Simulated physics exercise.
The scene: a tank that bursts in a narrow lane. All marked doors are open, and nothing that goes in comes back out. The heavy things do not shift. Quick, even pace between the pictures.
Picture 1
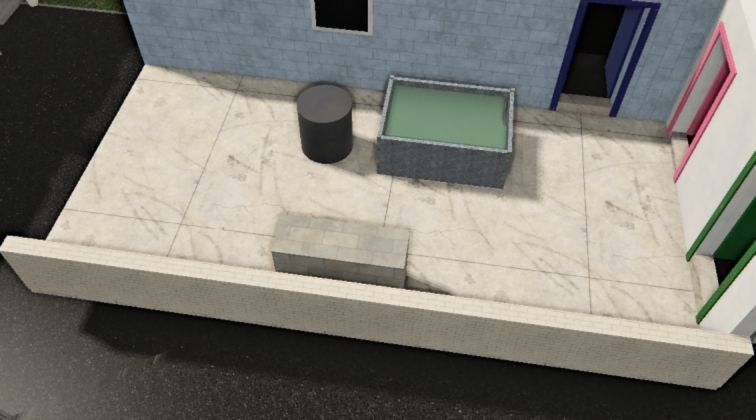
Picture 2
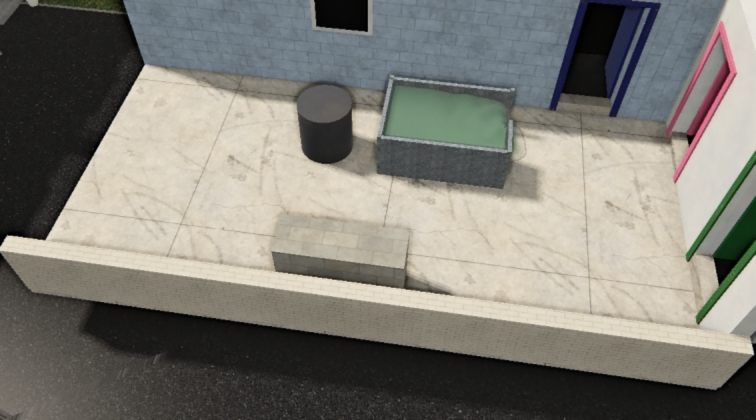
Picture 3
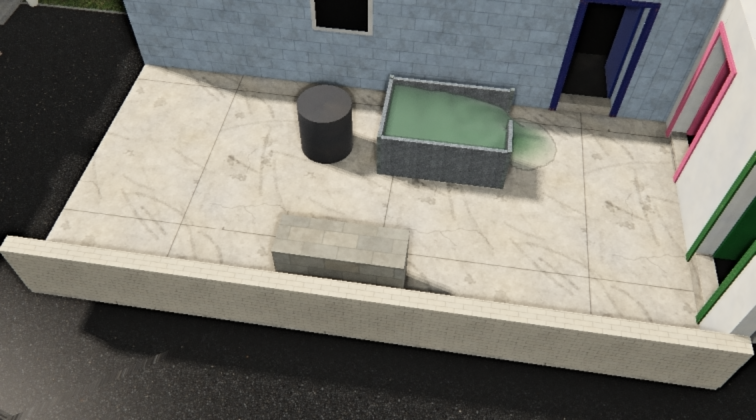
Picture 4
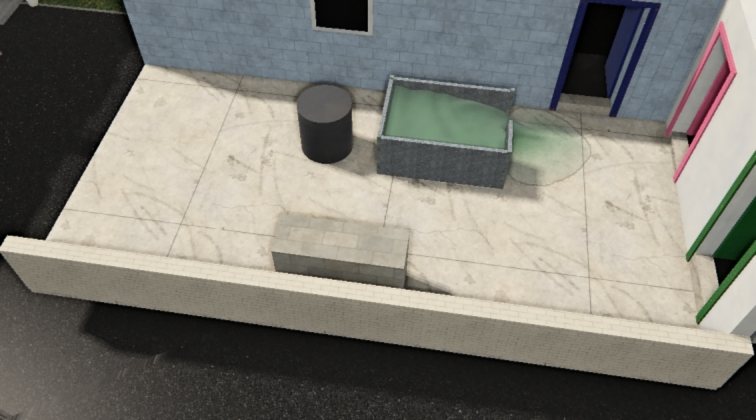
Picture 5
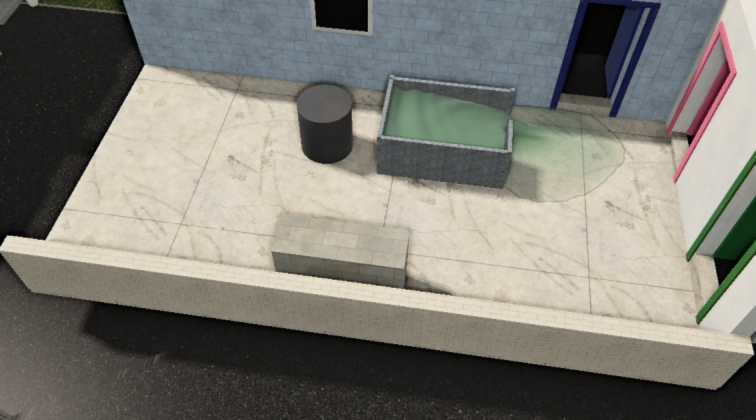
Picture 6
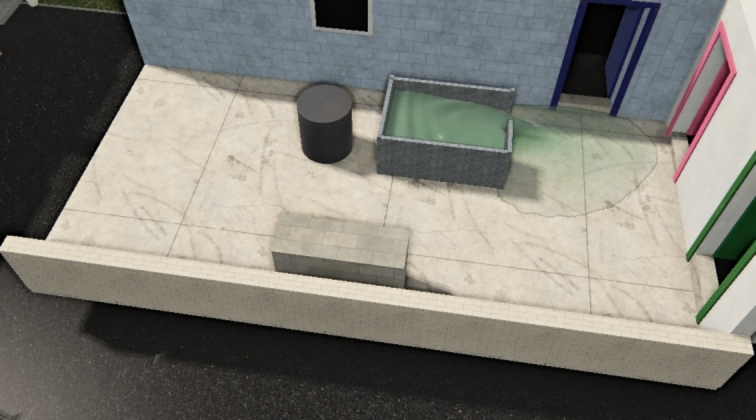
A large open tank of green water stood still in a walled yard beside a dark barrel, then water poured out of its right side and spread across the pale paving below the blue doorway.
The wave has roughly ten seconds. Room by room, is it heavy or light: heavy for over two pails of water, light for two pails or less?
Outcome: Blue door: Does not exceed it; pink door: Exceeds it; green door: Does not exceed it.
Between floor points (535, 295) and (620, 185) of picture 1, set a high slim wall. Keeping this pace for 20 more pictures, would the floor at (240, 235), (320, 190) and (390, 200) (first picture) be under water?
First spared, then spared, then spared.
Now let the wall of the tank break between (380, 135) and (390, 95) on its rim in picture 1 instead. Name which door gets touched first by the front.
The one in blue.
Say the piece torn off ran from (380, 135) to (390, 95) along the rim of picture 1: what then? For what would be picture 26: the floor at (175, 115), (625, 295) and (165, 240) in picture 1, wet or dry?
Soaked, untouched, soaked.
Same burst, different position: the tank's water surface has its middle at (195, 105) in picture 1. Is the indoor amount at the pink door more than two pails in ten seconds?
In short, the pink door misses the threshold.
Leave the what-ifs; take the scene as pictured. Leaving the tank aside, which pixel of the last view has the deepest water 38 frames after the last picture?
It will be deepest around (702, 359).
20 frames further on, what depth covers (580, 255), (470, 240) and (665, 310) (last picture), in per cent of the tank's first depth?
About 4 per cent, then 0 per cent, then 10 per cent.
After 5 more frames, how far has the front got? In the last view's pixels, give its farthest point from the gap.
The front should reach about (686, 257).
A moment on, water covers 20 % of the floor; the blue door under two buckets in, the pink door under two buckets in, the green door not reached.
Next, water covers 20 % of the floor; the blue door under two buckets in, the pink door over two buckets in, the green door wet at the sill, nothing in.
Then, water covers 30 % of the floor; the blue door under two buckets in, the pink door far over two buckets in, the green door wet at the sill, nothing in.
Later, water covers 45 % of the floor; the blue door under two buckets in, the pink door far over two buckets in, the green door wet at the sill, nothing in.
In the end, water covers 70 % of the floor; the blue door under two buckets in, the pink door far over two buckets in, the green door wet at the sill, nothing in.
